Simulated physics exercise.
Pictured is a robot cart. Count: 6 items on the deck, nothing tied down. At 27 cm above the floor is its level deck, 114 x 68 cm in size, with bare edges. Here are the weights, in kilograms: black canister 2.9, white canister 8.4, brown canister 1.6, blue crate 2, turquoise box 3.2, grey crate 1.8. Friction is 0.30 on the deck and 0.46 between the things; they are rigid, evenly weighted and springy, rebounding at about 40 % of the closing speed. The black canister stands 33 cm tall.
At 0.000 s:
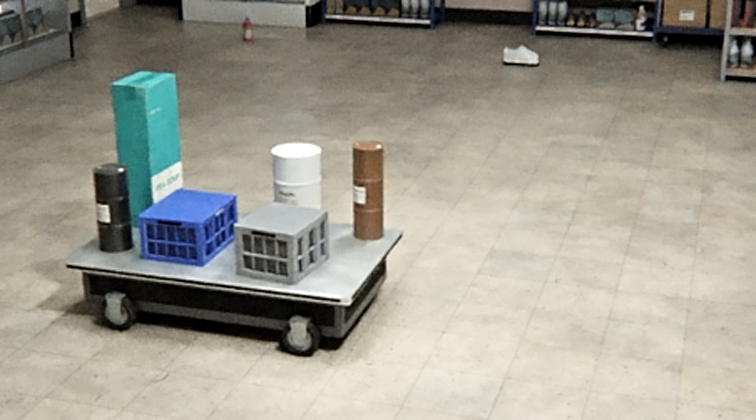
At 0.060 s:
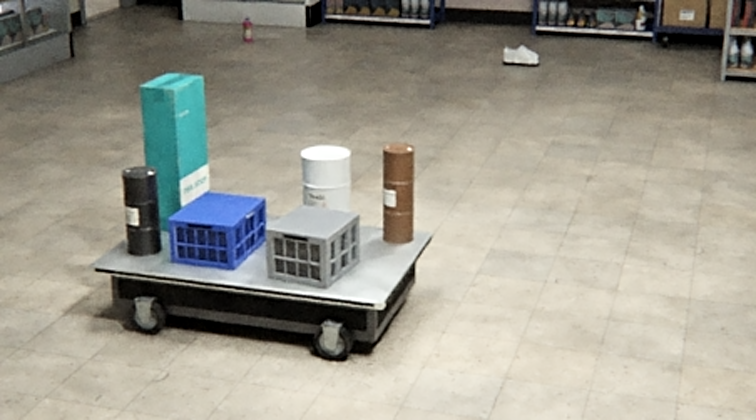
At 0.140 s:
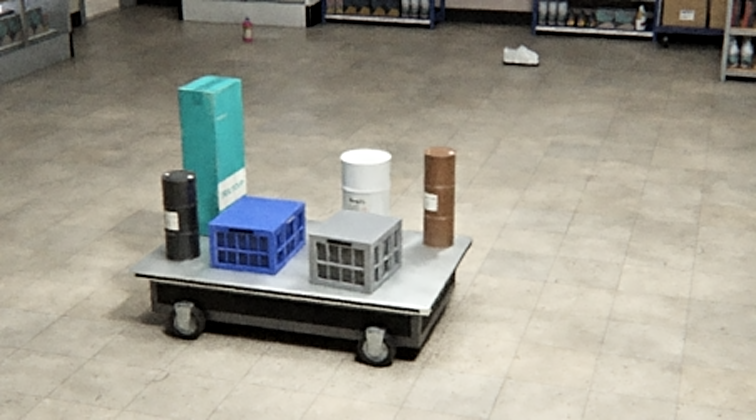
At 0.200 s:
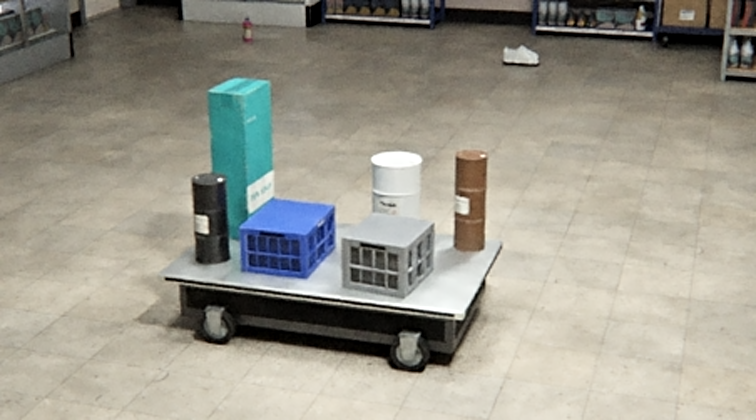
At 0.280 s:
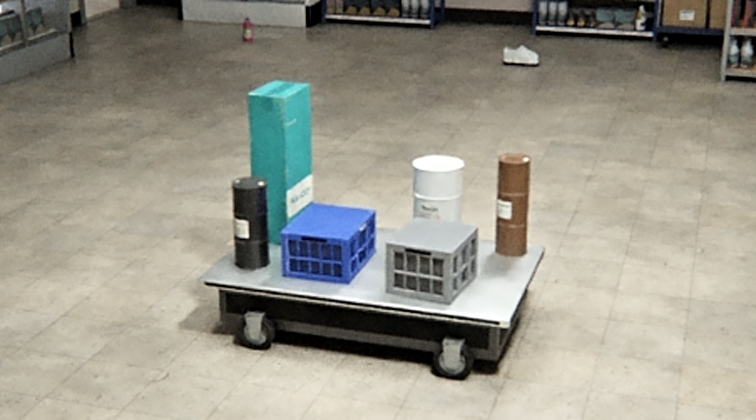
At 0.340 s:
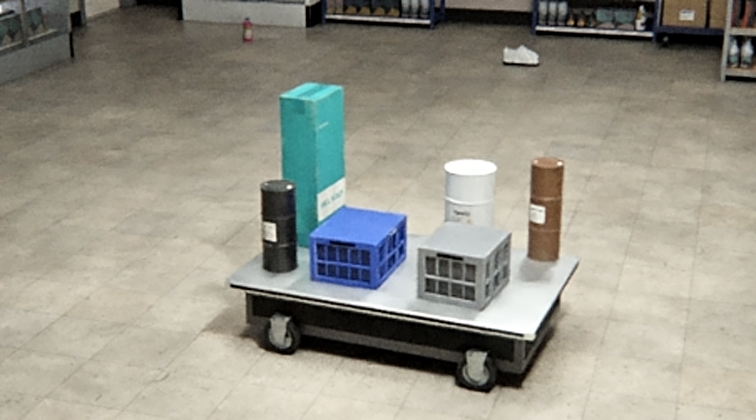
On a tiled shop floor, a low wheeled cart carrying canisters, crates and a tall turquoise box rolls steadily to the right.
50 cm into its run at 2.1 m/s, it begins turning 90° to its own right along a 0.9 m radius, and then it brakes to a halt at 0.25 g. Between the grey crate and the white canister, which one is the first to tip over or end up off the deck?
Of those two, the latter goes first.
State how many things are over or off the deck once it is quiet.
All told, 6.
By 0.84 s, 176 cm covered, turned 71°; white canister, brown canister, turquoise box and grey crate now off the deck; blue crate 41 cm from its spot; black canister 14 cm from its spot.
By 1.24 s, 256 cm covered, turned 90°; black canister and blue crate now off the deck.
When it is over (2.4 s), off the deck, black canister, white canister, brown canister, blue crate, turquoise box and grey crate. Grey crate went at 0.64 s; white canister went at 0.44 s.
